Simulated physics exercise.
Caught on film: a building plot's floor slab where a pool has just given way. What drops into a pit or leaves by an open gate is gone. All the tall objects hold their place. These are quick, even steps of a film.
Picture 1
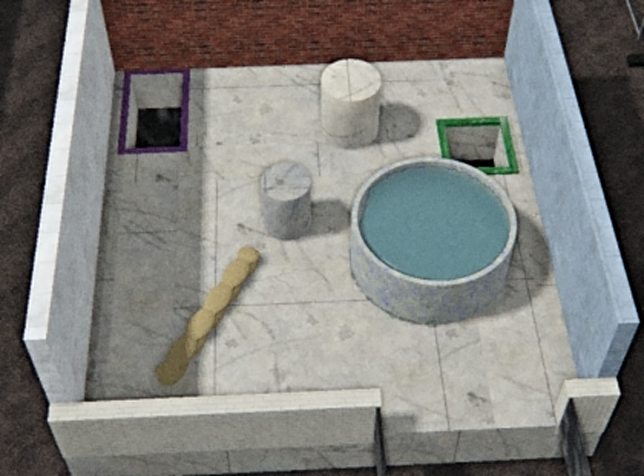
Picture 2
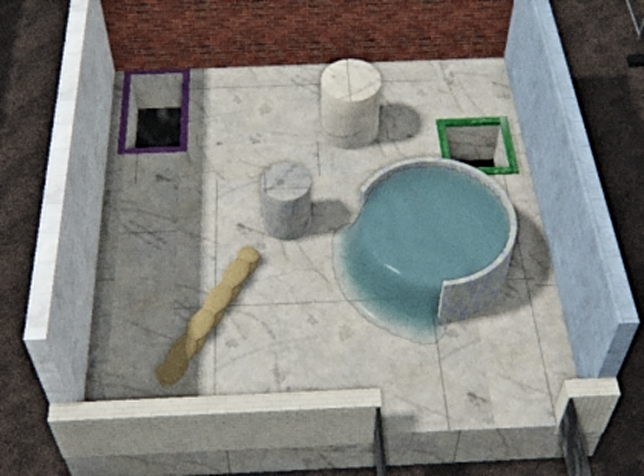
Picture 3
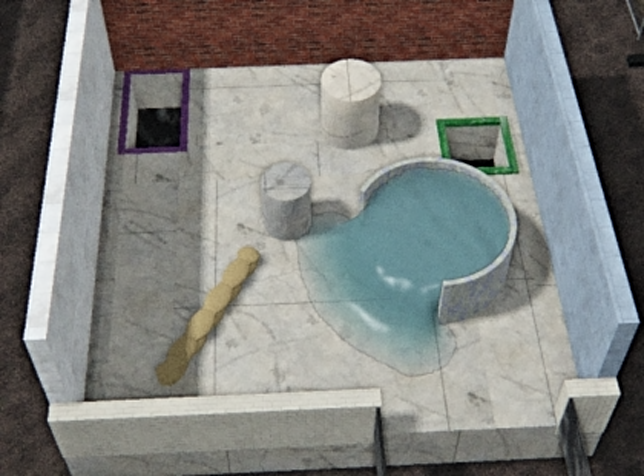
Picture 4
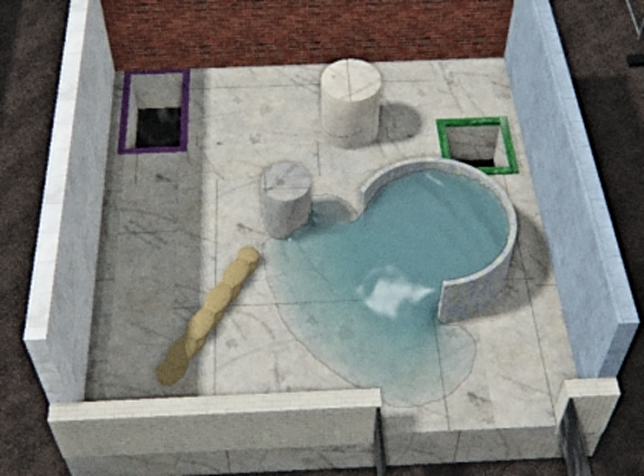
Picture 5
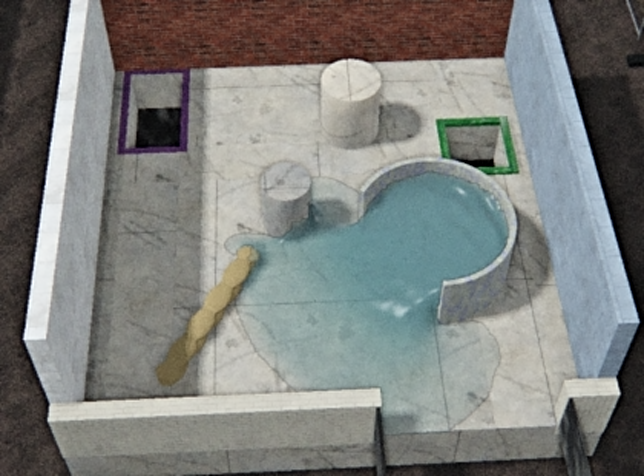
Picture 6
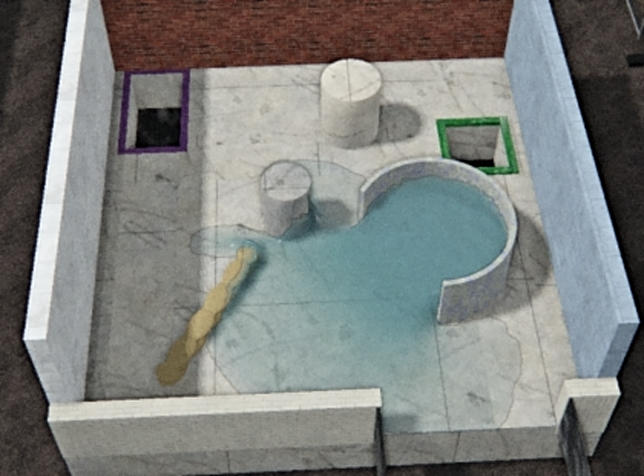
On a walled building plot's pale floor slab, a round tank stands full of water beside two short columns and a twisted tan barrier. The tank's front-left side opens and water pours out across the slab, spreading forward and left, surrounding the nearer grey column and rounding the barrier's upper end.
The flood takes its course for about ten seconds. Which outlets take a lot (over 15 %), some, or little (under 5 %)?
In the end: The gate takes above 15 %; the purple pit takes above 15 %; the green pit takes not even 5 %.
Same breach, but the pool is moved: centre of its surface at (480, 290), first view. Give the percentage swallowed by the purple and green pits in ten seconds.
Parts in a hundred: Purple 20, green 0.
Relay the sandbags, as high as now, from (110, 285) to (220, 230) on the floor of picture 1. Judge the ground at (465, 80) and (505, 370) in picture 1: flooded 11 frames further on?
In that order: No water, free of water.
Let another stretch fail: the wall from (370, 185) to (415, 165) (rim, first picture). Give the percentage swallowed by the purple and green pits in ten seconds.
Per cent: Purple 45, green 4.
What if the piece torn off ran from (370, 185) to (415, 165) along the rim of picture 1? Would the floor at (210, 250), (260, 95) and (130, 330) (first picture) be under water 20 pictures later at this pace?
In turn: No water, covered, dry.
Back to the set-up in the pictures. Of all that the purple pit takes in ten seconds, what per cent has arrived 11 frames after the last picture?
Some 0 per cent.
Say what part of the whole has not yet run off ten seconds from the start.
Near 56 in a hundred.
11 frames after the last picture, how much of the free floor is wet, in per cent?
I make it 55 per cent.
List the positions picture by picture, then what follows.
The first frame shows the round tank at (434, 222) is whole and still.
In the second frame, water pours out at (369, 279) and has run to (347, 228).
In the third frame, water pours out at (369, 282) and has run to (318, 220).
In the fourth frame, water pours out at (369, 284) and has run to a hidden place.
In the fifth frame, the front is at a hidden place, out from the gap at (369, 285).
In the sixth frame, the front is at a hidden place, out from the gap at (369, 285).
A moment on, water covers 45 % of the floor; the gate 4 %, the purple pit 0 %, the green pit 0 %.
Next, water covers 55 % of the floor; the gate 7 %, the purple pit 0 %, the green pit 0 %.
Then, water covers 60 % of the floor; the gate 9 %, the purple pit 4 %, the green pit 0 %.
Later, water covers 85 % of the floor; the gate 12 %, the purple pit 17 %, the green pit 0 %.
In the end, water covers 95 % of the floor; the gate 18 %, the purple pit 27 %, the green pit 0 %.
